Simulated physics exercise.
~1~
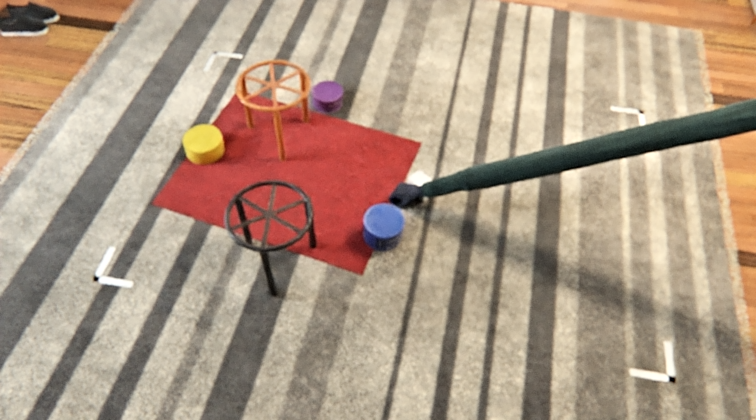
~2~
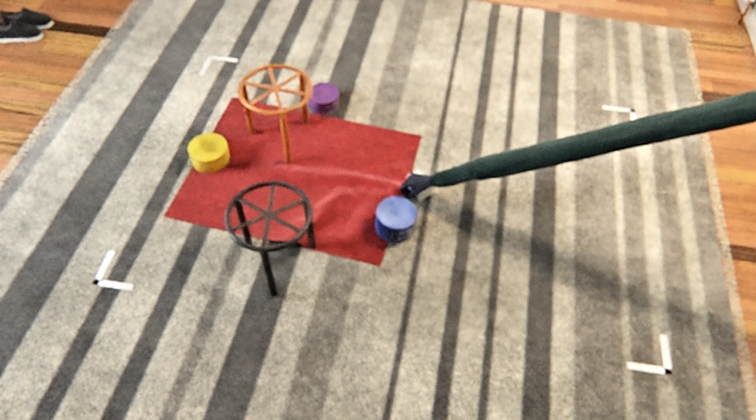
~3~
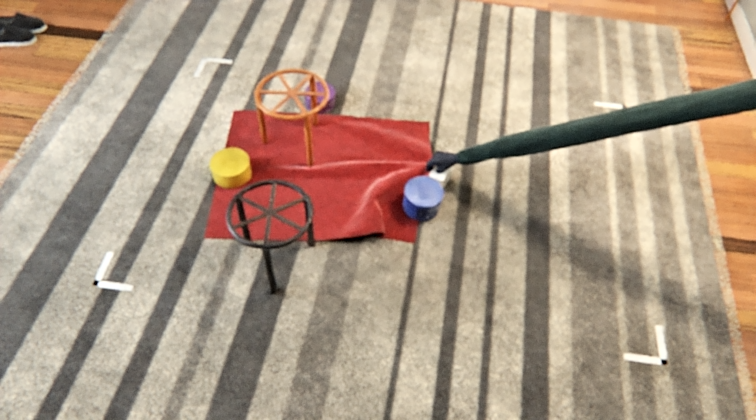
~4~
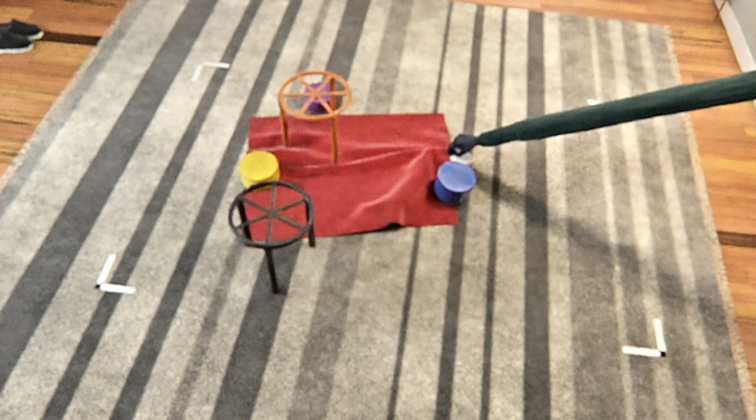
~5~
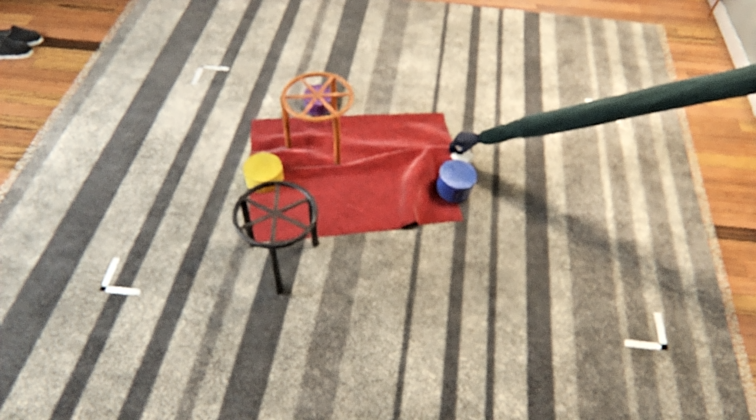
A dark pole drags the red cloth rightward, carrying the yellow tub and orange stool along.
